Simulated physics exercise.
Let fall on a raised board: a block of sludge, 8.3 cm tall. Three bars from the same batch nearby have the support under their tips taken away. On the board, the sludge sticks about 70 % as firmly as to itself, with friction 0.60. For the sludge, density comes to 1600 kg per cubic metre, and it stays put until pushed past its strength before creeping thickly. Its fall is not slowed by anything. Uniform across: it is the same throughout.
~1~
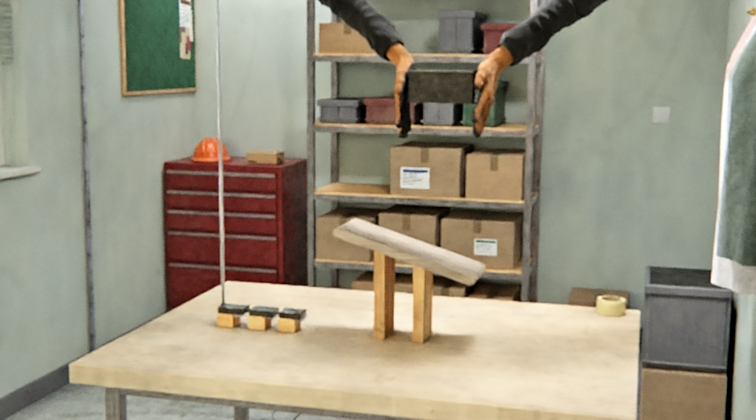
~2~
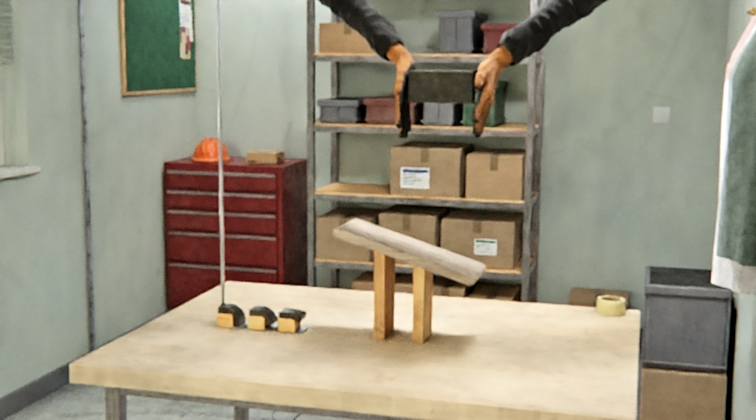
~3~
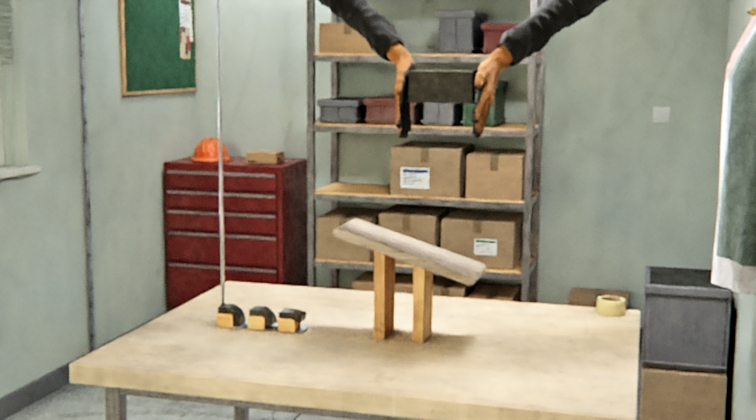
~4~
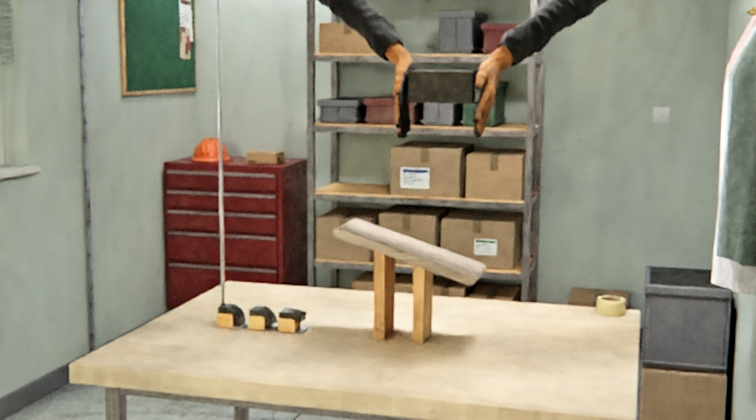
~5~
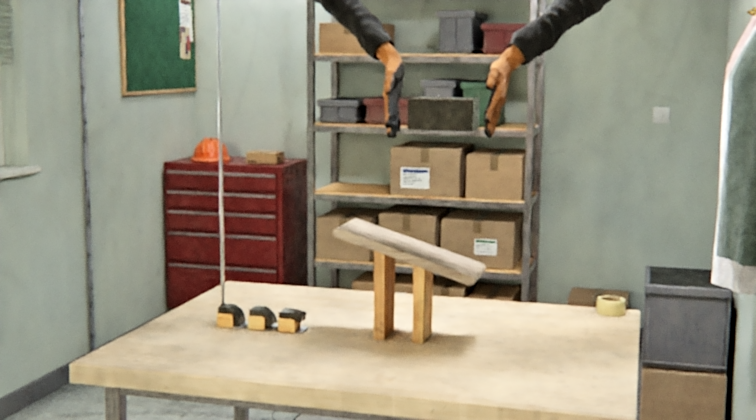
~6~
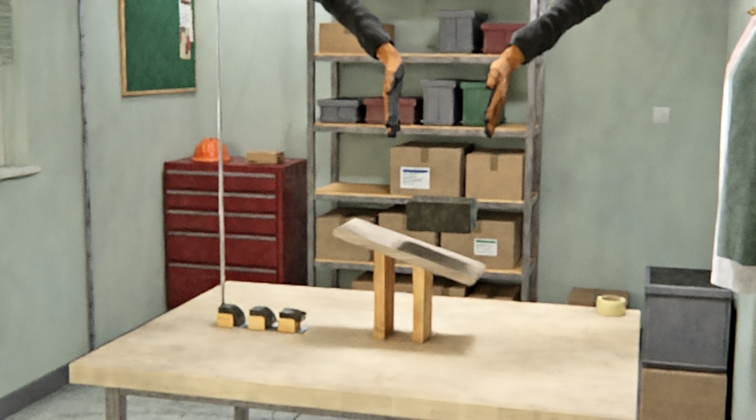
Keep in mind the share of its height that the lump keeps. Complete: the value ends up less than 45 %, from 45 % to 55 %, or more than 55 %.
The value ends up from 45 % to 55 %.
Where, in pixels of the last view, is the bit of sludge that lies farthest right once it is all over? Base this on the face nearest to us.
Roughly at the pixel (482, 277).
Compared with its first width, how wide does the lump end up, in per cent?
I'd put it at some 160 %.
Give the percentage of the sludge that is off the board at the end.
35 % off the board.
Then, 0.11 s after the last picture, it stands 55 % of its first height and 2 % has gone off the board.
Then, 0.25 s after the last picture, it stands 51 % of its first height and 21 % has gone off the board.
Then, 0.38 s after the last picture, it stands 51 % of its first height and 33 % has gone off the board.
Then, 0.52 s after the last picture, it stands 51 % of its first height and 33 % has gone off the board.
Then, 0.62 s after the last picture, at the end, it stands 51 % of its first height and 33 % has gone off the board.
